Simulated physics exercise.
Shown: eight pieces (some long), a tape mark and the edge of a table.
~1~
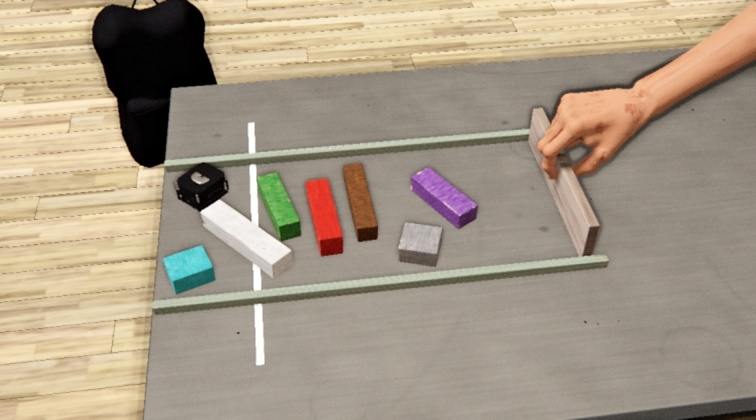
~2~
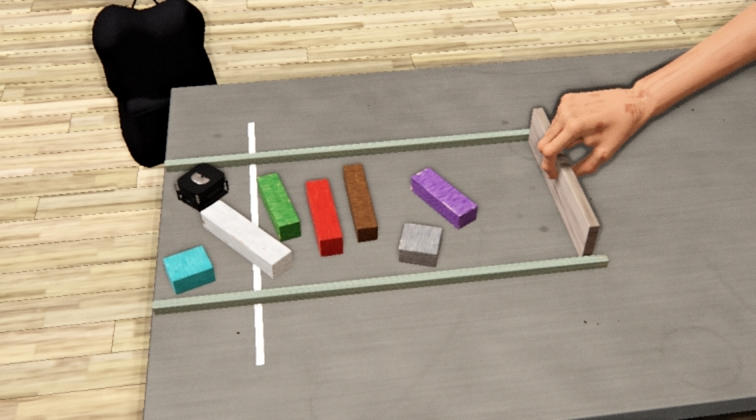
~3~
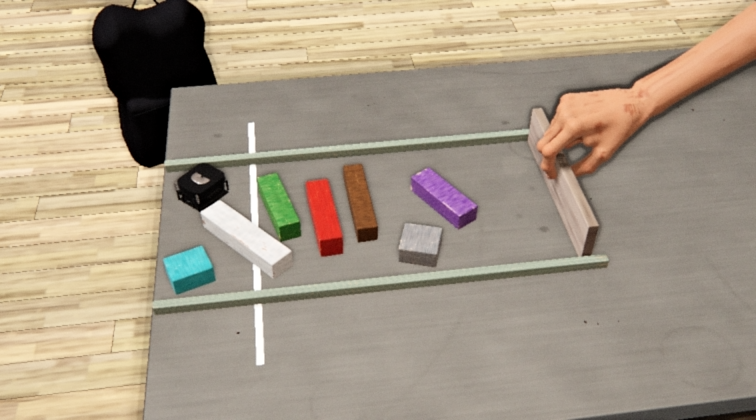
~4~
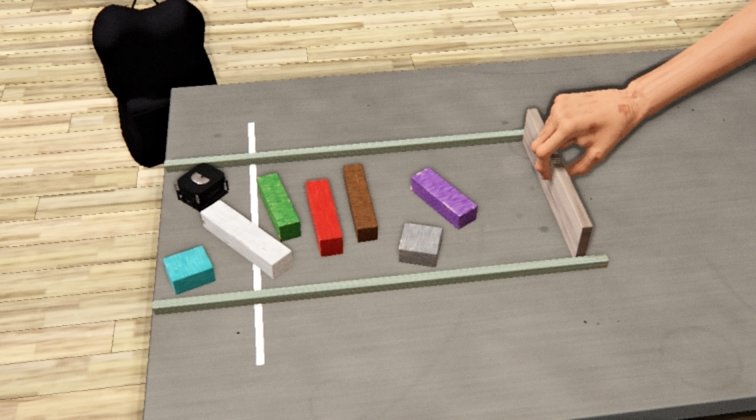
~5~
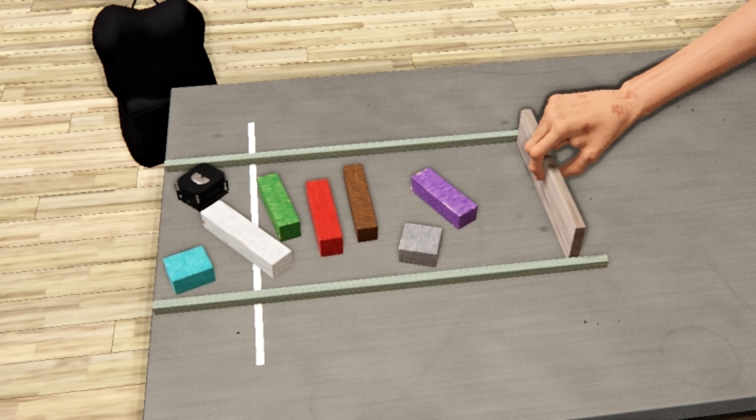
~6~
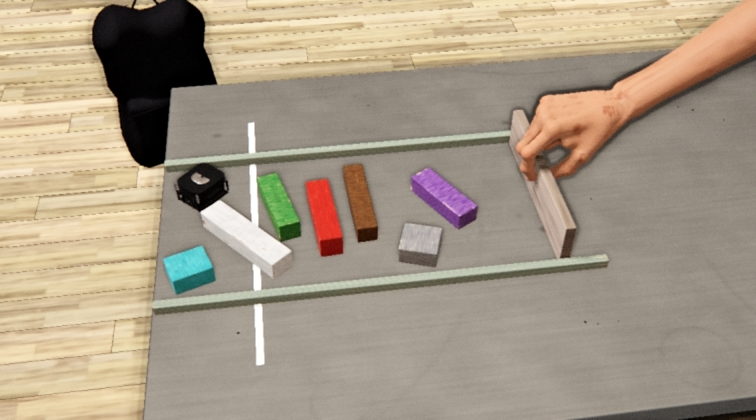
The video shows a hand holding a wooden board upright between two pale rails on a gray table, sliding it slightly left, while the colored blocks, white bar and black case near a white tape line stay still.
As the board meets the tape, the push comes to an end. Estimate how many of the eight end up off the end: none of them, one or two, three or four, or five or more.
The board is going to sweep off no more than two, but at least one.
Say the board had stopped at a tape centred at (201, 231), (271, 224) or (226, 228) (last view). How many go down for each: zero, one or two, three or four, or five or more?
Per place, in order: More than four; not one; three to four.
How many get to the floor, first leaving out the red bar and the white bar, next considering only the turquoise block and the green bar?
The number fallen is 0, and in the other try 0.
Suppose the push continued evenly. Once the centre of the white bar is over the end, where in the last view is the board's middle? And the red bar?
The middle sits near (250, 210) for the first and near (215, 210) for the other.
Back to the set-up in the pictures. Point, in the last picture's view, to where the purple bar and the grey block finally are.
In order, first (242, 215), then (237, 267).
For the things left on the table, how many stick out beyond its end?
You'd get 1.
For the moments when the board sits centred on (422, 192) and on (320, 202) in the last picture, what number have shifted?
Note: First position 2; second position 6.
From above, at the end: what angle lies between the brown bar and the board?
It comes to around 0 degrees.
A little later, none off yet; turquoise block at rest near (189, 270); black case at rest near (202, 187); white bar at rest near (246, 238).
When it is over, the number that fall off is one or two; down, black case and turquoise block.
